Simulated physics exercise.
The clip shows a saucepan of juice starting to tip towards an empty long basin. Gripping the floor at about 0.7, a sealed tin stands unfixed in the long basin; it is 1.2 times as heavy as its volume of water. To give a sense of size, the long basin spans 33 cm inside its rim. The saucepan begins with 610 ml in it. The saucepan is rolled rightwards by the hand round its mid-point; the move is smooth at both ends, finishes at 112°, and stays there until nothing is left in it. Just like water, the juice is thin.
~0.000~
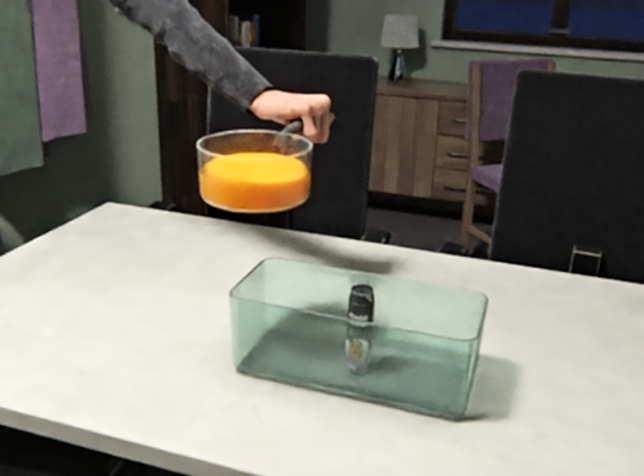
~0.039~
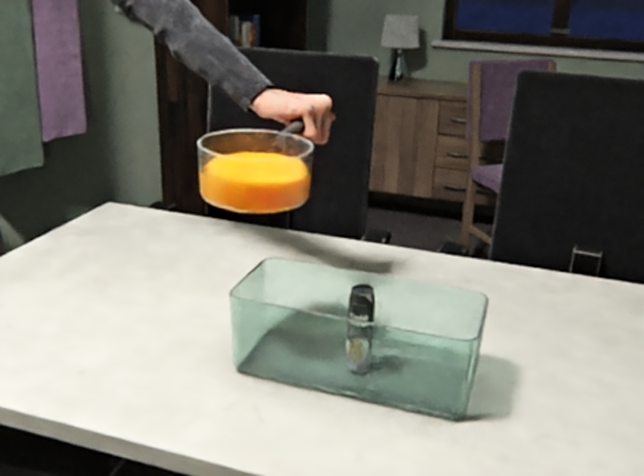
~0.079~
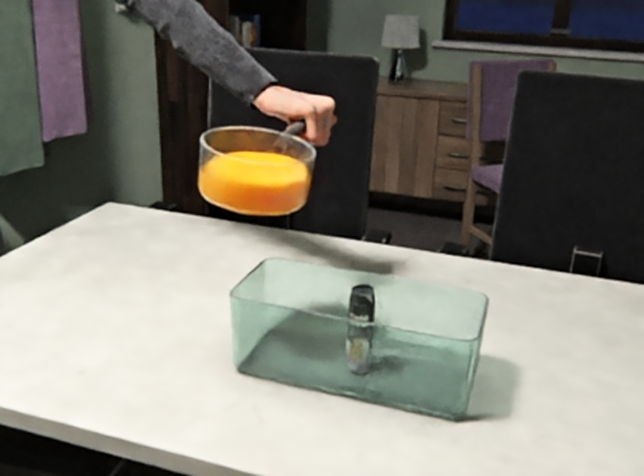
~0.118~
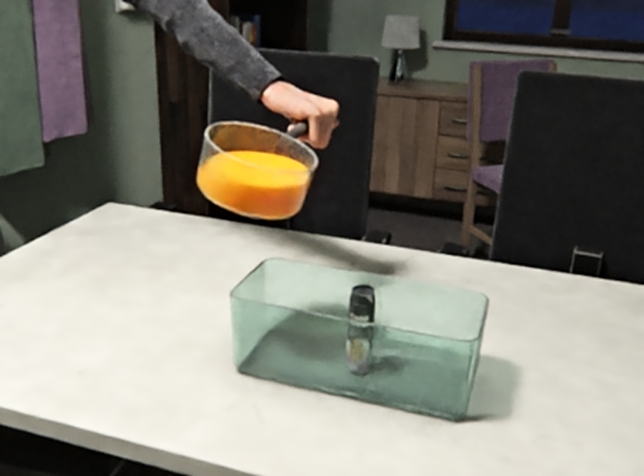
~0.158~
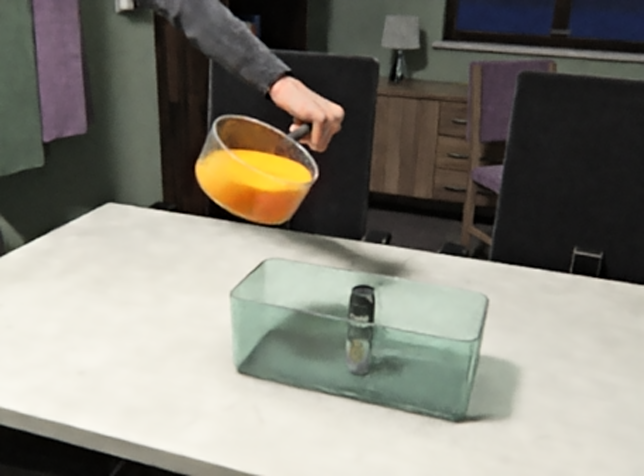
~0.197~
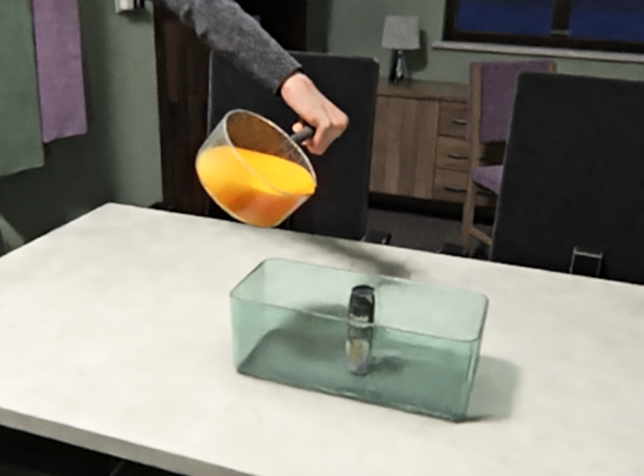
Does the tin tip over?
It holds.
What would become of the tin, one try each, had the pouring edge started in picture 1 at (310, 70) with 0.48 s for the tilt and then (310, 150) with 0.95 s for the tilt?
The tin overturns the first time and stays vertical the second time.
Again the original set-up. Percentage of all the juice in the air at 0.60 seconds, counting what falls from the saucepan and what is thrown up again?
Roughly 7 %.
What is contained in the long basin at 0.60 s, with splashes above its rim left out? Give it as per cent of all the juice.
Some 92 per cent.
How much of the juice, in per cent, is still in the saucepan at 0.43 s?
Roughly 14 percent.
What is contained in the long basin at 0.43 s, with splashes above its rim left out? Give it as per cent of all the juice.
Around 32 percent.
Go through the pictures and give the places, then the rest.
In the first picture, it leans 0°; its right rim is at (308, 152); the juice meets the walls at (210, 160) and (307, 172); the long basin's rim runs from (247, 276) to (483, 318); the tin's top is at (362, 293).
In the second picture, it leans 2°; its right rim is at (309, 154); the juice meets the walls at (210, 160) and (307, 173).
In the third picture, it leans 7°; its right rim is at (311, 160); the juice meets the walls at (210, 159) and (308, 174).
In the fourth picture, it leans 16°; its right rim is at (313, 169); the juice meets the walls at (210, 156) and (309, 177).
In the fifth picture, it leans 27°; its right rim is at (313, 181); the juice meets the walls at (208, 153) and (311, 180).
In the sixth picture, it leans 40°; its right rim is at (310, 194); the juice meets the walls at (209, 147) and (309, 183); 1 per cent is over the edge.
Then, 0.43 s in, the tilt is 109° and 15 per cent is still to pour; the tin stands where it began.
Then, 0.60 s in, the tilt is 112° and 2 per cent is still to pour; the tin stands where it began.
Then, 0.78 s in, the tilt is 112° and 0 per cent is still to pour; the tin stands where it began.
Then, 0.98 s in, the tilt is 112° and 0 per cent is still to pour; the tin stands where it began.
Finally, the tin stands where it began.
